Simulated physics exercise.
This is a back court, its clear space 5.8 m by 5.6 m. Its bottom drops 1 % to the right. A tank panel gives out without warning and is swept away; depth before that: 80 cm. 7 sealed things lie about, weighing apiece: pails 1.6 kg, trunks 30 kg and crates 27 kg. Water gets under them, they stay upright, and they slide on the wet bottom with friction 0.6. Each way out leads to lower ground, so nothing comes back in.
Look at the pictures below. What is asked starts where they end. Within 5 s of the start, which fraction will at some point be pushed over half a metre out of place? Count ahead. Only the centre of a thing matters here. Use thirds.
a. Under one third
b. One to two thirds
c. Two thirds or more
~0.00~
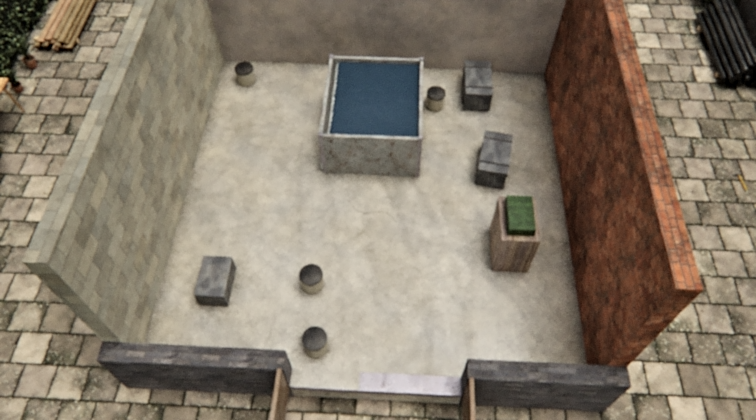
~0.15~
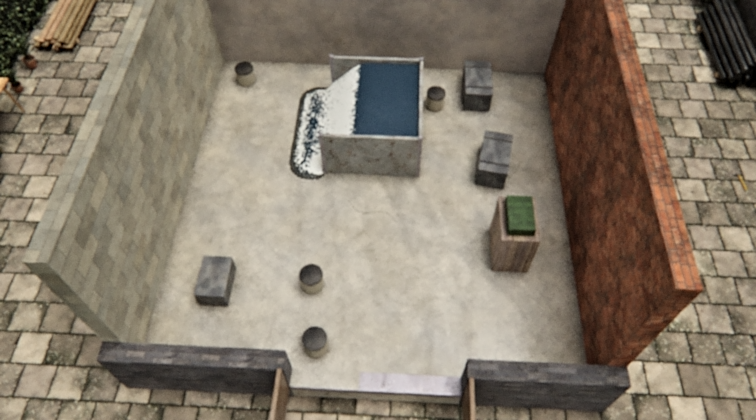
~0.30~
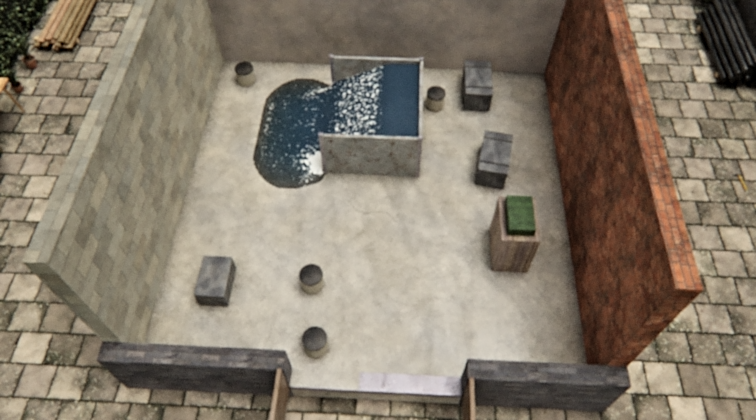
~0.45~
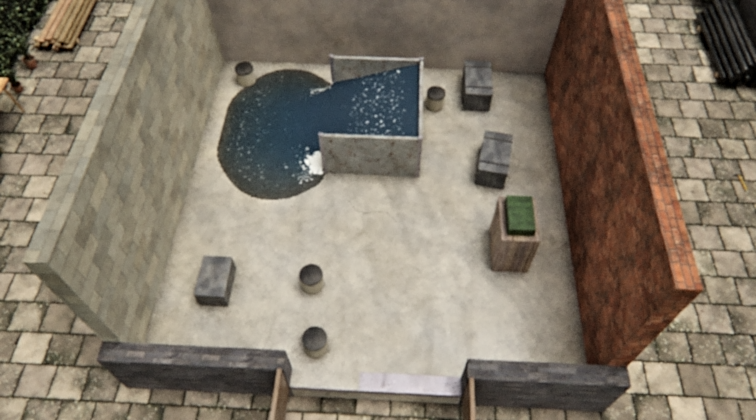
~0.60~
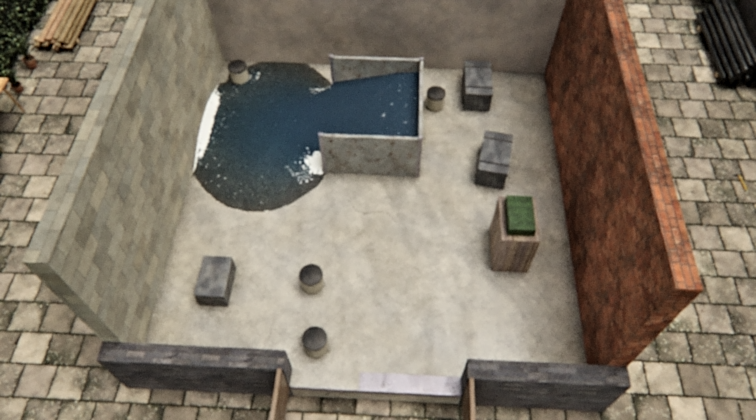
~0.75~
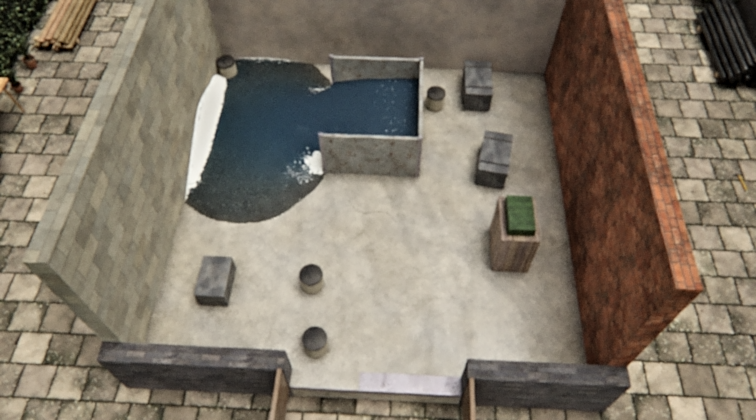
c, two thirds or more.
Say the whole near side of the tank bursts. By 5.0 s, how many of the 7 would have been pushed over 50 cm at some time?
Result: 2.
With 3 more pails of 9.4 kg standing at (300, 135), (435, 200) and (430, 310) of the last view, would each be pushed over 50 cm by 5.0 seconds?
One after another they come out above it, inside the limit, inside the limit.
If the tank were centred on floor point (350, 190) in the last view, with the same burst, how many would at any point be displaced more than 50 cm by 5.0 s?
Result: 6.
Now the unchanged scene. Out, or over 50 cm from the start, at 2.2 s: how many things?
By that point, 1.
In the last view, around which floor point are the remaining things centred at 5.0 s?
That lands at roughly (503, 204).
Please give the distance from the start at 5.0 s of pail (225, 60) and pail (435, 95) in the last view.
Respectively, 500 centimetres and 10 centimetres.
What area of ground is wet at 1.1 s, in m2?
I'd put it close to 9.5 m2.
After 1.1 s 0 of 7 are over 50 cm from their spots; 1 afloat.
After 2.2 s 1 of 7 are over 50 cm from their spots; 1 afloat.
After 3.5 s 5 of 7 are over 50 cm from their spots; 2 afloat.
After 5.0 s 5 of 7 are over 50 cm from their spots, and 5 have been at some point; 2 afloat.
